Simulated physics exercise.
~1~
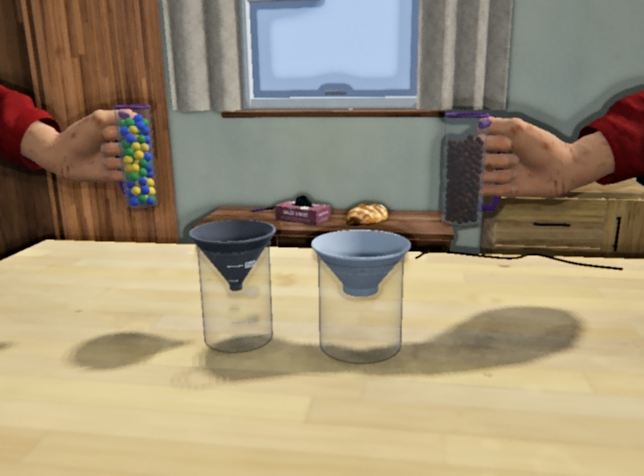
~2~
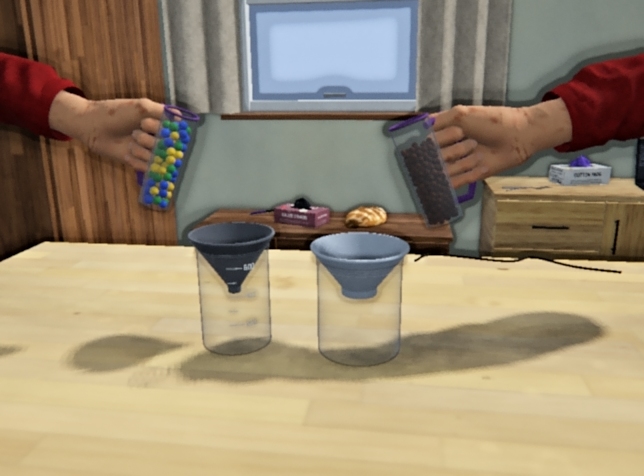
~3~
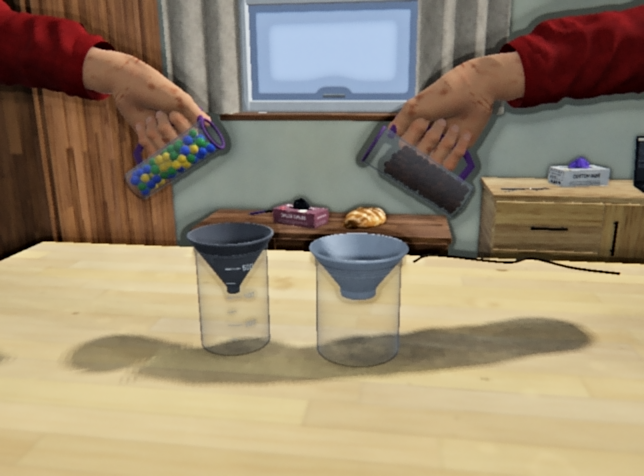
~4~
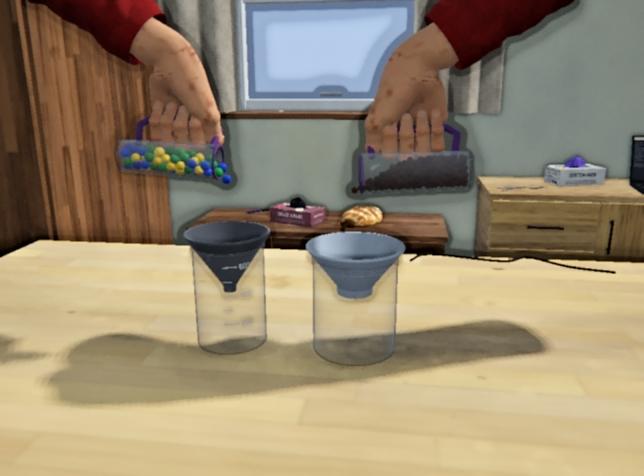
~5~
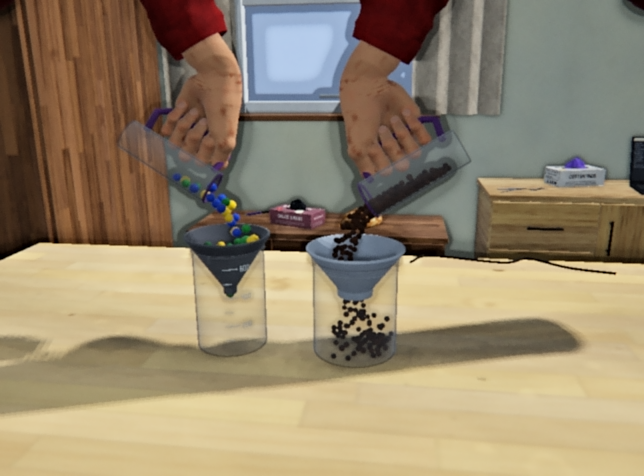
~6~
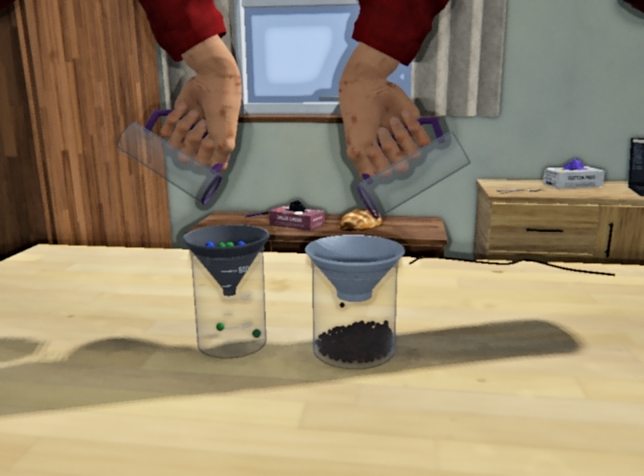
To begin with, two hands in red sleeves hold up clear cups above a wooden table, the left one filled with colourful beads and the right one with small dark pellets. Below them stand two clear jars, each topped with a funnel. The hands move inward and tilt the cups until they lie on their sides. As the cups tip further, beads tumble into the left funnel while pellets stream through the right one. Finally both cups are empty, with most beads stuck in the left funnel, only a few in its jar, and the pellets heaped in the right jar.
